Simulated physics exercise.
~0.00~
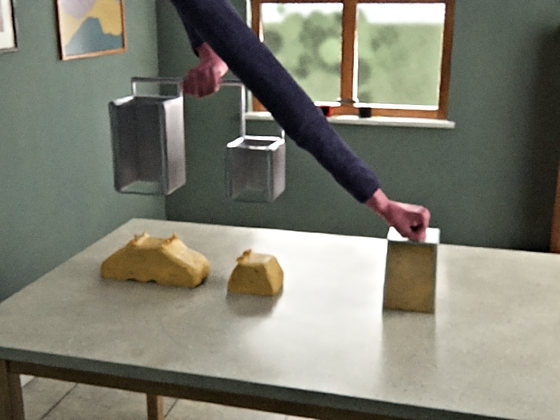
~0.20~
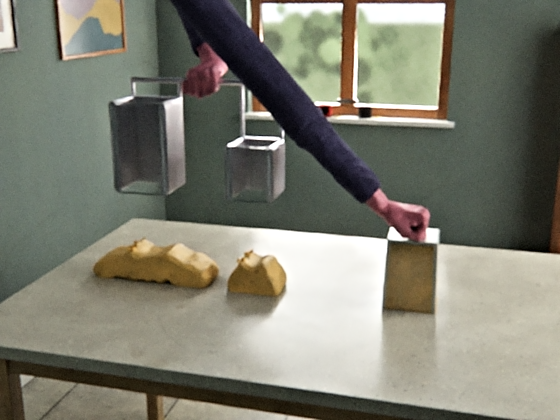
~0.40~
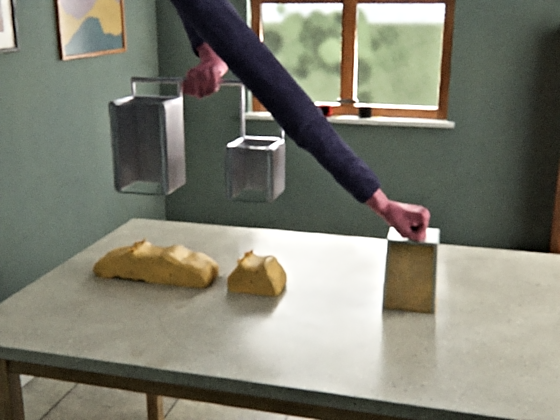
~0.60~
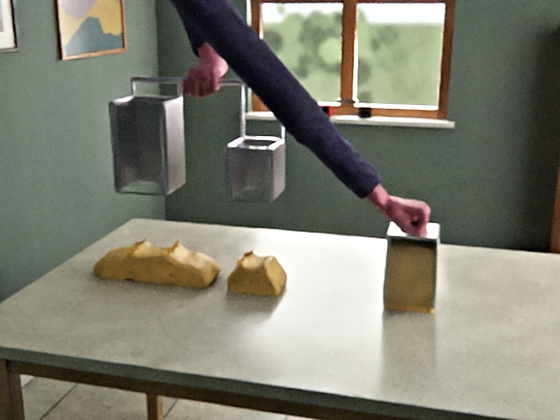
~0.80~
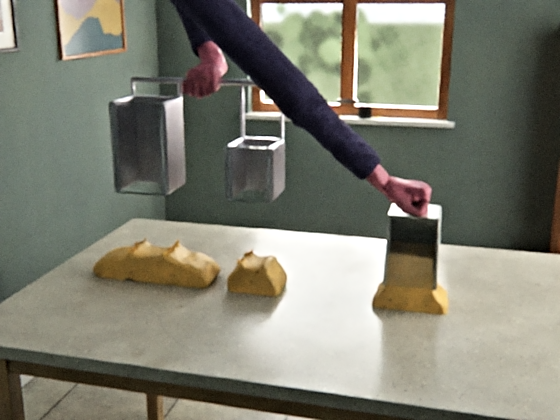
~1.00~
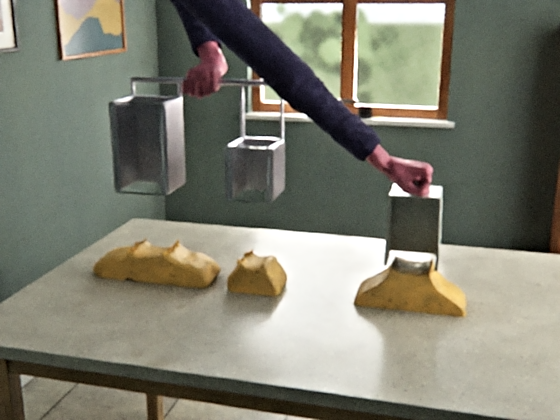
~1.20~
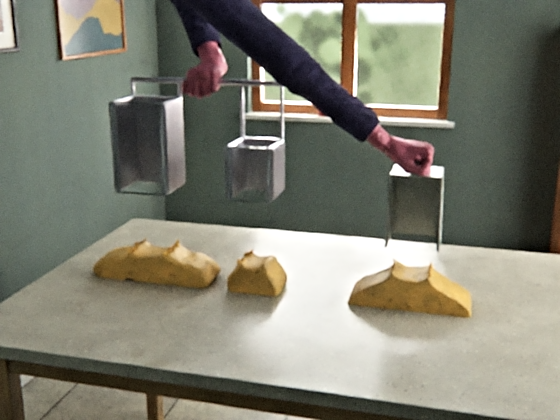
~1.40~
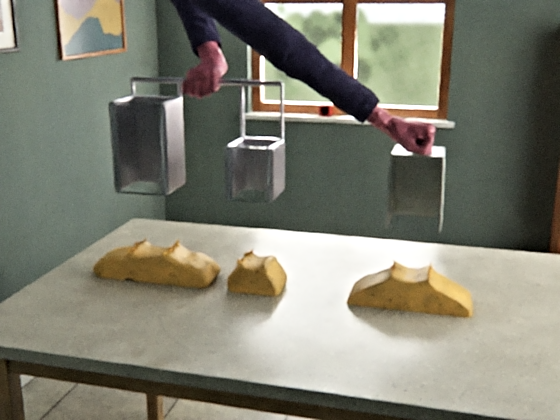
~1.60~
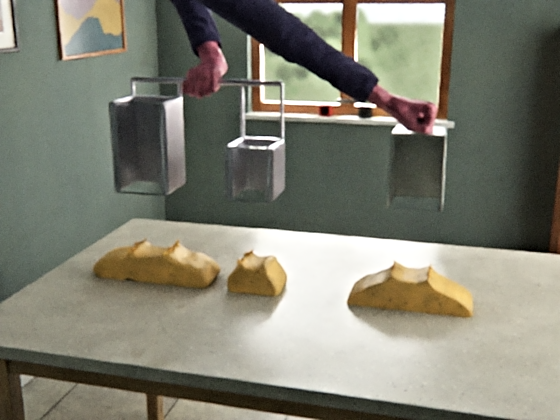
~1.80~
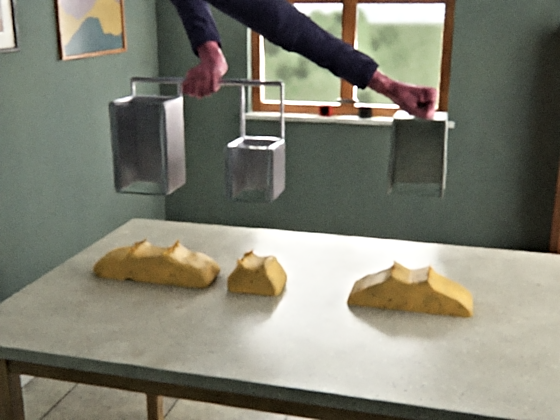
The video shows an arm lifting an upturned metal tin straight up from a table beside two low yellow mounds, as the soft yellow mash beneath it slumps and spreads outward, ending as a squat, peaked mound with the tin held well above it.
